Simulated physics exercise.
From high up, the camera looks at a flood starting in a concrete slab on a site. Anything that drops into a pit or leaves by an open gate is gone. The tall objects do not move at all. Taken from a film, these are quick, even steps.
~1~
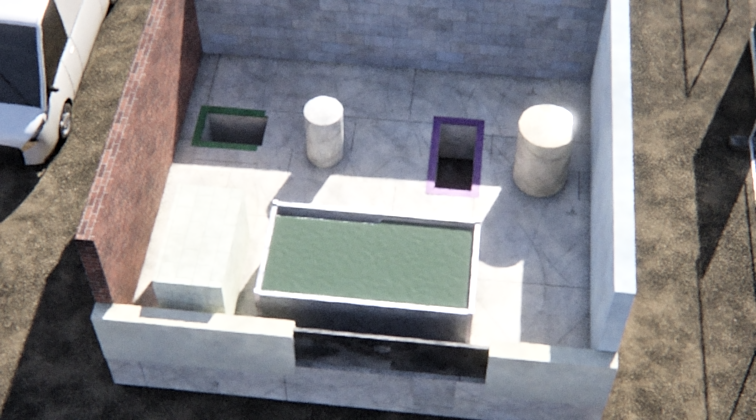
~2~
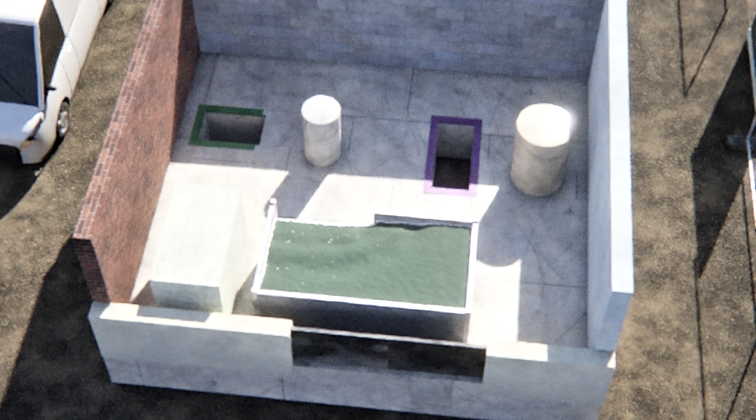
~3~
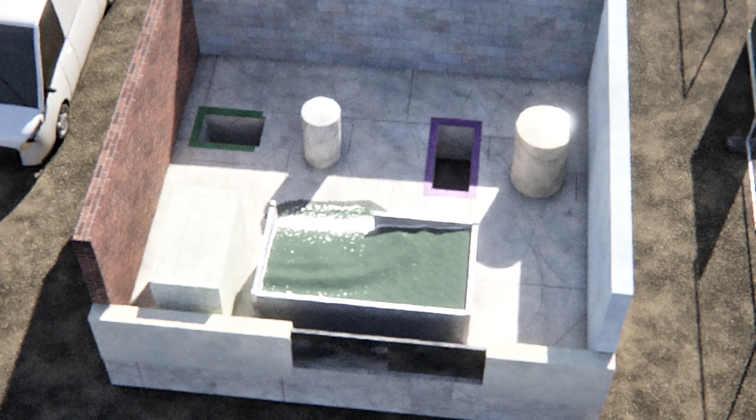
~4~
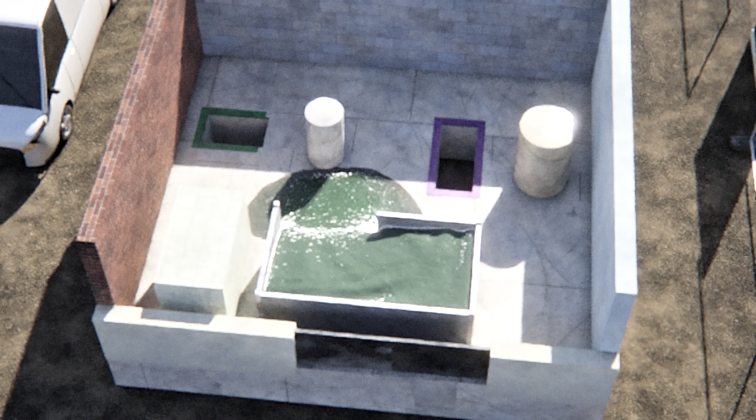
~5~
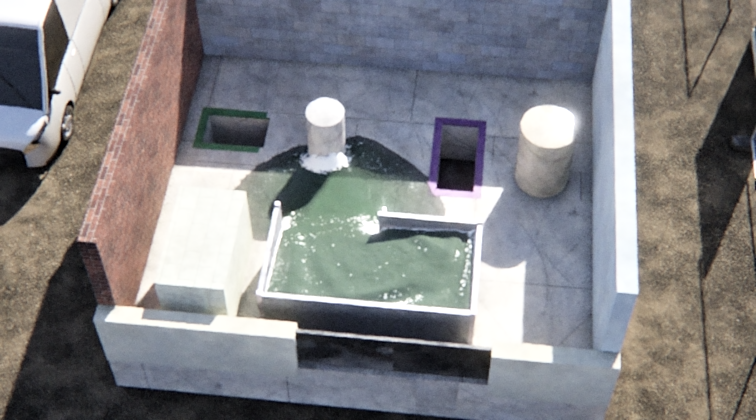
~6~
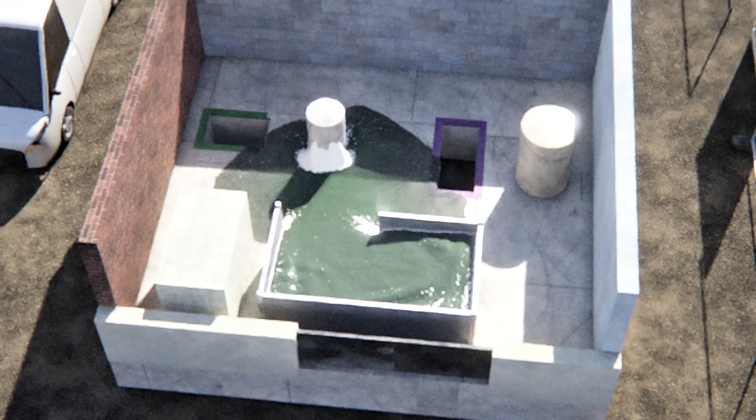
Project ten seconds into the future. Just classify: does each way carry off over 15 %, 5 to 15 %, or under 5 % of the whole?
The gate carries off under 5 %; the purple pit carries off over 15 %; the green pit carries off over 15 %.
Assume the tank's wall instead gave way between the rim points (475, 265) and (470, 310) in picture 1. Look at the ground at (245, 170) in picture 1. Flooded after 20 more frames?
Result - puddle-free.
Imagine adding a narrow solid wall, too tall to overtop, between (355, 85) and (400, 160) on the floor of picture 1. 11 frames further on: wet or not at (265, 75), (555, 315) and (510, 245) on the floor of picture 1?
Taken in turn, the three points are soaked, unsoaked and unsoaked.
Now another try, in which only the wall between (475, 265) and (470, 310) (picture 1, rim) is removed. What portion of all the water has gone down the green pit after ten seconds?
For green, roughly 12 in a hundred.
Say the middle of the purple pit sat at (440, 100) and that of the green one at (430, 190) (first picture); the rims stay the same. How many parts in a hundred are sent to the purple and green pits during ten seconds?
Per cent, approx.: Purple 40, green 12.
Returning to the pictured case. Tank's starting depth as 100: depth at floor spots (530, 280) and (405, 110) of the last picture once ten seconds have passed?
In order: Roughly 4 % and 4 %.
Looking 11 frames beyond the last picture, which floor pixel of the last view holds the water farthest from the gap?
Somewhere about (589, 87).
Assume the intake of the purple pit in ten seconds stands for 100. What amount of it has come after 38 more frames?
Around 60 %.
A moment on, water covers 40 % of the floor; the gate 0 %, the purple pit 1 %, the green pit 3 %.
Next, water covers 50 % of the floor; the gate 0 %, the purple pit 3 %, the green pit 10 %.
Then, water covers 60 % of the floor; the gate 0 %, the purple pit 7 %, the green pit 18 %.
Later, water covers 85 % of the floor; the gate 0 %, the purple pit 11 %, the green pit 29 %.
In the end, water covers 95 % of the floor; the gate 0 %, the purple pit 18 %, the green pit 41 %.
